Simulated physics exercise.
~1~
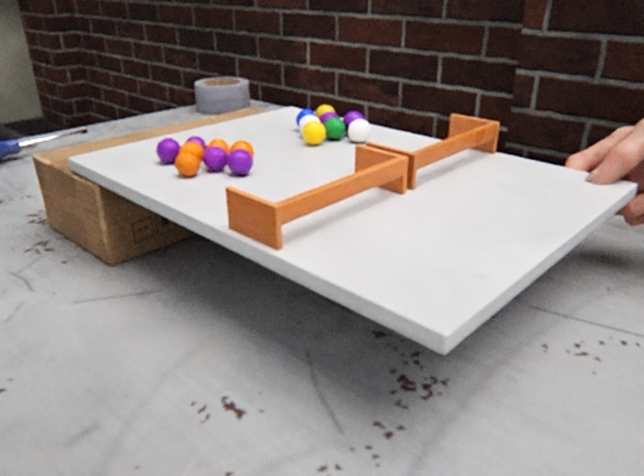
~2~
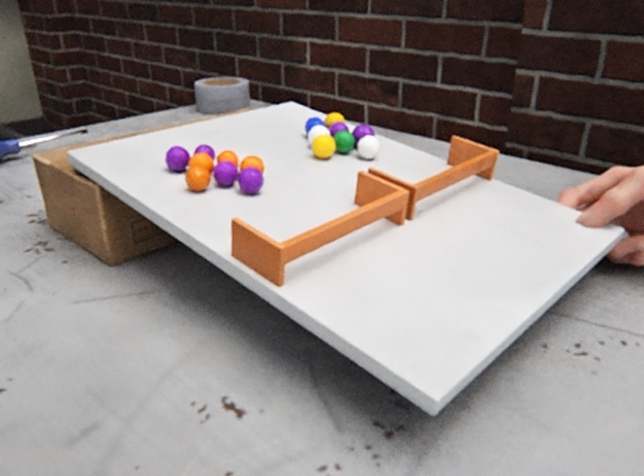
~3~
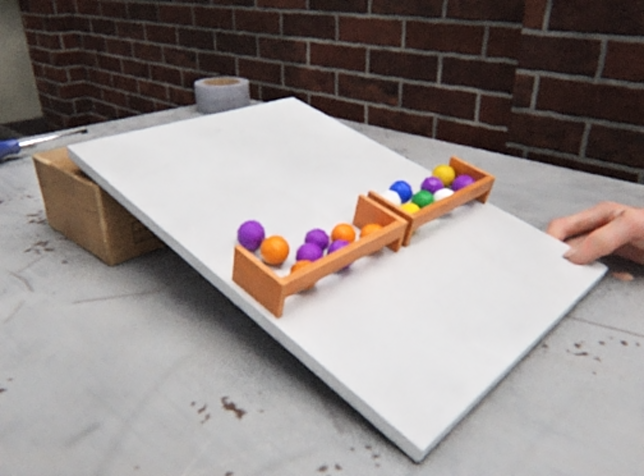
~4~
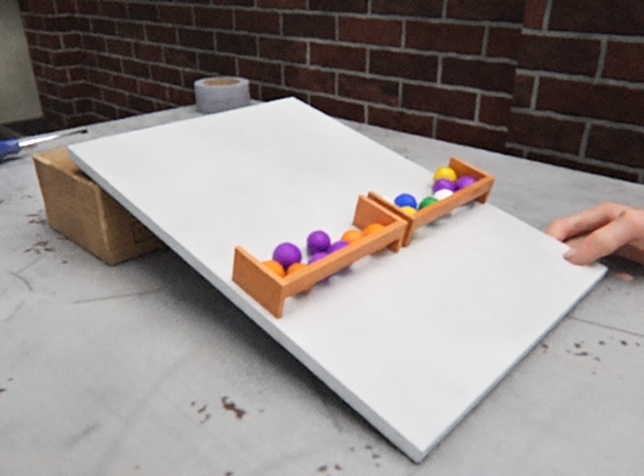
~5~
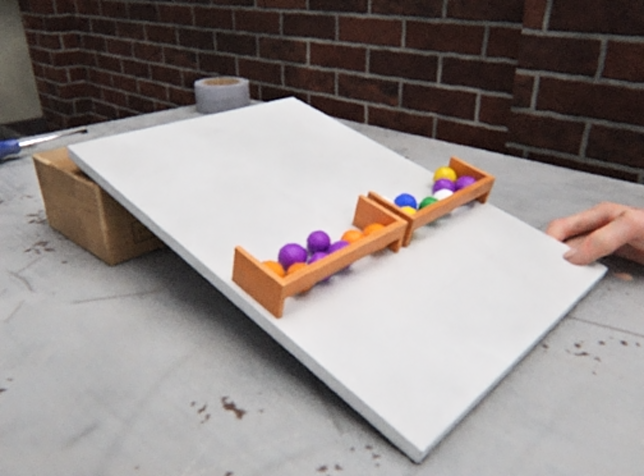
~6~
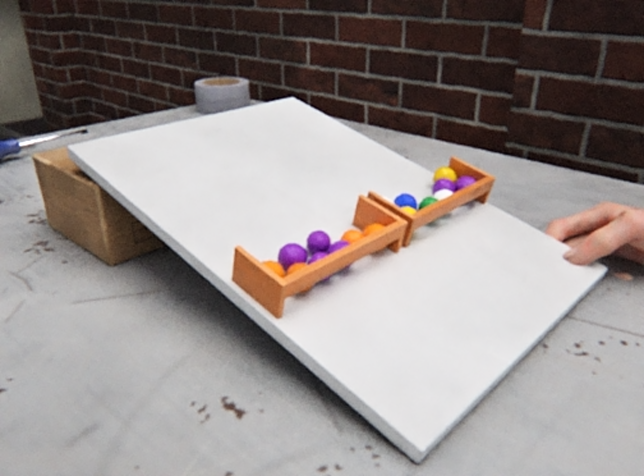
On a scuffed grey tabletop in front of a brick wall, a white board rests with its far-left end on a cardboard box while a hand holds its right end. Two clusters of small coloured balls, one purple and orange, the other mixed, sit uphill of two orange barriers. The hand lowers the free end, and the clusters begin to shift down the board. As the slope steepens, both groups roll into the barriers and bunch up. The balls settle a little closer together, then stay still, each group held behind its own barrier on the tilted board.
